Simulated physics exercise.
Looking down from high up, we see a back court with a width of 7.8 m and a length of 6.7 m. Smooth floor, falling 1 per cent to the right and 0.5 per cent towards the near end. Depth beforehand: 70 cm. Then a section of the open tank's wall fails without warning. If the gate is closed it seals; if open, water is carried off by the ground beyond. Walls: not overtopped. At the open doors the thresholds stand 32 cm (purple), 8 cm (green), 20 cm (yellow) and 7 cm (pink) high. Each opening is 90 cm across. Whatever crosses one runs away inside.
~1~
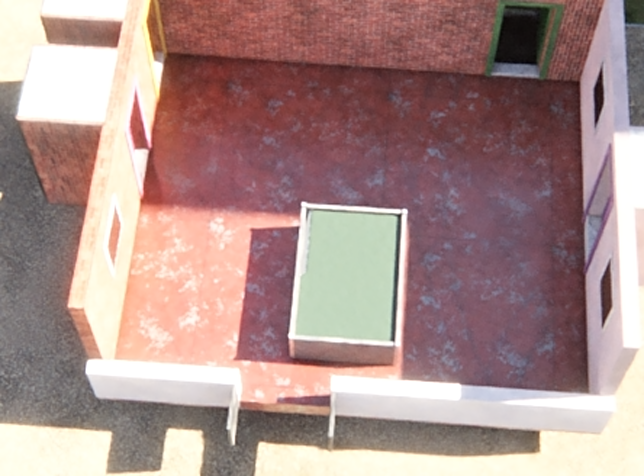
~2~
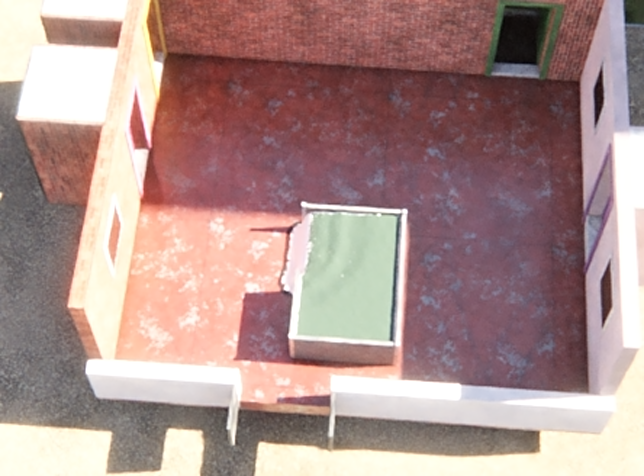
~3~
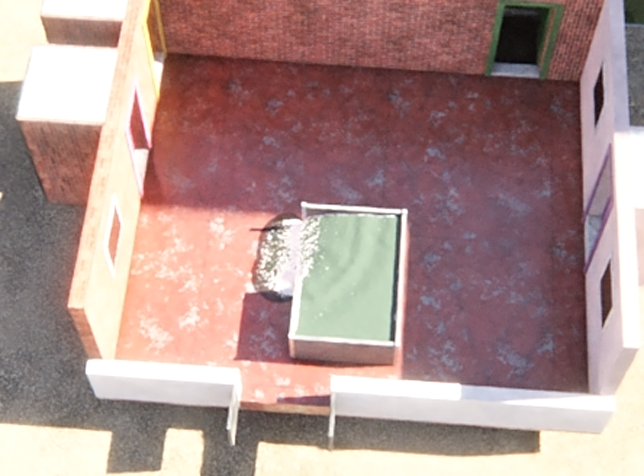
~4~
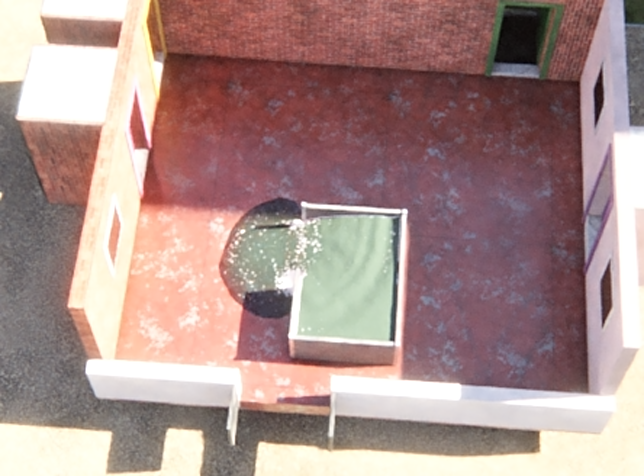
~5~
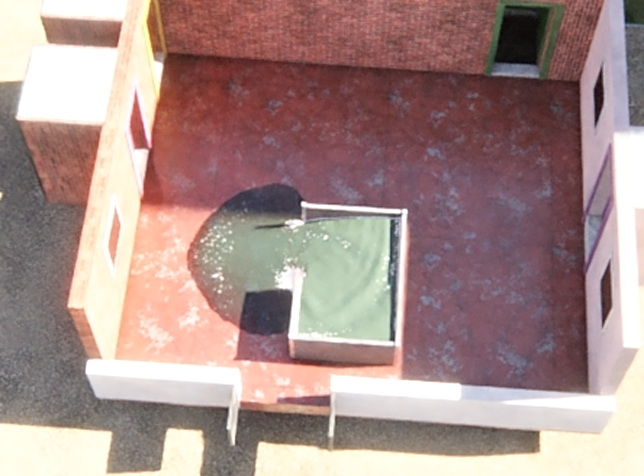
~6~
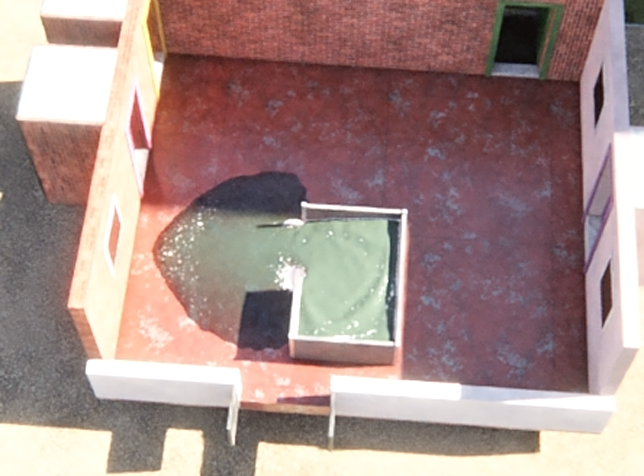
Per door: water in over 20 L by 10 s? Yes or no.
Purple door no, green door no, yellow door no, pink door yes.
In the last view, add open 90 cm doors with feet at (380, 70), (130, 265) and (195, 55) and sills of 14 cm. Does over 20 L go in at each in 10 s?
In turn: Short of it, beyond it, beyond it.
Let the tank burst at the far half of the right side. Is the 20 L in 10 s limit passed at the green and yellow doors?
Then: Green past it, yellow below.
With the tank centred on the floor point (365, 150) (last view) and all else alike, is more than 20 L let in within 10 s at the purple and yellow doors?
Checking the limit: The purple door is within it and the yellow door is beyond it.
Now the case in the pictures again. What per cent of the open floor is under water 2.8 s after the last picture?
Covered: Roughly 35 per cent.
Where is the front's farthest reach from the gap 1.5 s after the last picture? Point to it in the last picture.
Point: Roughly (164, 67) in the last view.
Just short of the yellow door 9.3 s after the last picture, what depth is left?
Some 6.5 centimetres of depth.
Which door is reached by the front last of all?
Result: Purple door.
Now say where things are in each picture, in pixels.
The first frame shows the open tank at (349, 275) is whole and still, 70 cm deep.
In the second frame, the front is at (289, 291), 0.7 m from the gap at (303, 254); 0.2 m2 of floor is under water; 70 cm left at the back of the open tank.
In the third frame, the front is at (261, 289), 0.9 m from the gap at (303, 254); 0.9 m2 of floor is under water; 70 cm left at the back of the open tank.
In the fourth frame, the front is at (224, 271), 1.4 m from the gap at (303, 255); 2.2 m2 of floor is under water; 69 cm left at the back of the open tank.
In the fifth frame, the front is at (191, 256), 1.9 m from the gap at (303, 255); 3.7 m2 of floor is under water; 62 cm left at the back of the open tank.
In the sixth frame, the front is at (157, 253), 2.5 m from the gap at (303, 254); 5.5 m2 of floor is under water; 60 cm left at the back of the open tank.
Then, 0.7 s after the last picture water covers 25 % of the floor and is deepest (34 cm) near (290, 245); purple door not reached, green door not reached, yellow door not reached, pink door 16 cm at the sill, 2 L in.
Then, 1.5 s after the last picture water covers 30 % of the floor and is deepest (35 cm) near (113, 367); purple door not reached, green door not reached, yellow door 7 cm at the sill, 0 L in, pink door 21 cm at the sill, 54 L in.
Then, 2.8 s after the last picture water covers 35 % of the floor and is deepest (26 cm) near (112, 377); purple door not reached, green door not reached, yellow door 14 cm at the sill, 2 L in, pink door 16 cm at the sill, 120 L in.
Then, 5.3 s after the last picture water covers 65 % of the floor and is deepest (14 cm) near (279, 349); purple door not reached, green door 2 cm at the sill, 0 L in, yellow door 12 cm at the sill, 5 L in, pink door 10 cm at the sill, 155 L in.
Then, 9.3 s after the last picture water covers 90 % of the floor and is deepest (9 cm) near (581, 284); purple door 9 cm at the sill, 0 L in, green door 2 cm at the sill, 0 L in, yellow door 7 cm at the sill, 5 L in, pink door 6 cm at the sill, 166 L in.
